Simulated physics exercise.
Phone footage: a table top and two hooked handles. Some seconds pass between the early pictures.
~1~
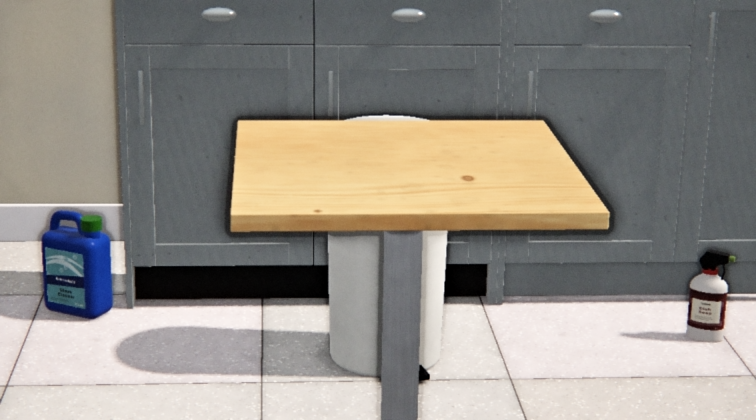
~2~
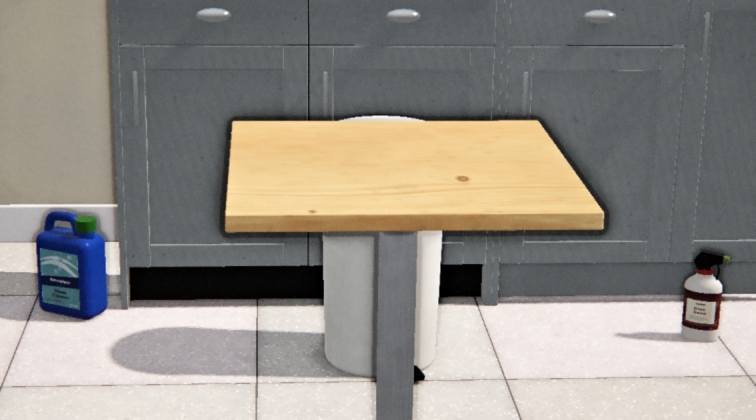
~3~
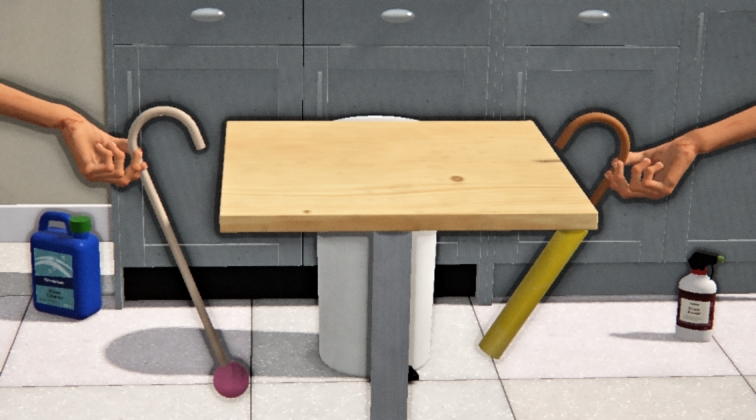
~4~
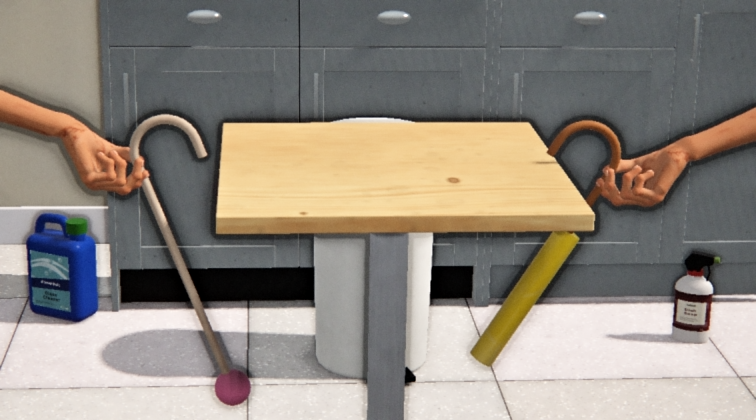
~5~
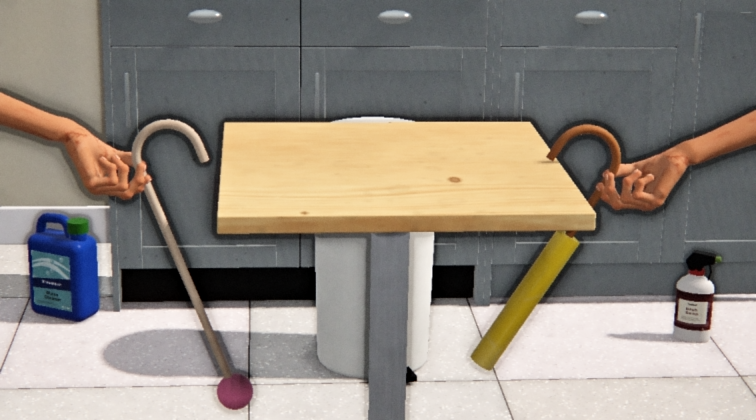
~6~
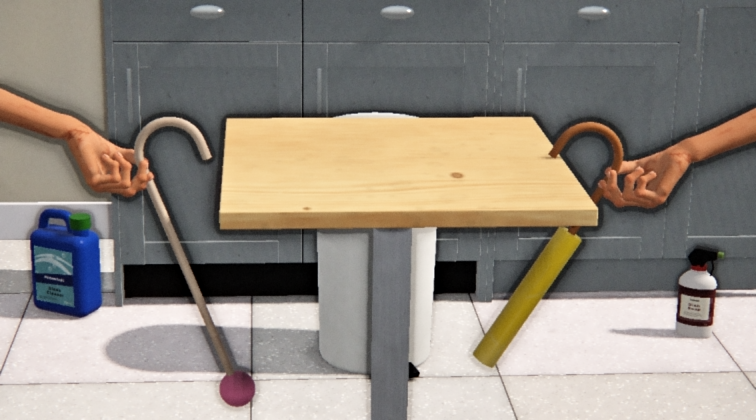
At first, a wooden table top on a grey post stands alone before grey cabinets. Then two hands are in view, the left holding a pale hooked handle with a pink end, the right a brown hooked handle with a yellow lower part. After that, both handles shift only very slightly.
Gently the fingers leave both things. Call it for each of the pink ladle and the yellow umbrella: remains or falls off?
Pink ladle - falls off; yellow umbrella - remains.
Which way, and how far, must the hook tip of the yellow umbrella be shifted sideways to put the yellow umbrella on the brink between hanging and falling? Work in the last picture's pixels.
Move it 8 pixels right.
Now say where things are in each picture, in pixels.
The first frame shows table (405, 170).
The second frame shows table (400, 170).
The third frame shows still on the way; pink ladle (204, 254); table (394, 170).
The fourth frame shows still on the way; yellow umbrella (531, 241); table (391, 172).
The fifth frame shows still on the way; pink ladle (208, 266); table (392, 171).
The sixth frame shows in place, still held; pink ladle (210, 263); yellow umbrella (534, 242); table (394, 167).
Then, 0.38 s past the last view, pink ladle come down near (182, 383); yellow umbrella at rest near (536, 243).
Then, 0.60 s past the last view, pink ladle in the air; yellow umbrella at rest near (537, 243).
Finally, the pink ladle slips off; the yellow umbrella hangs from the table, near (536, 243).
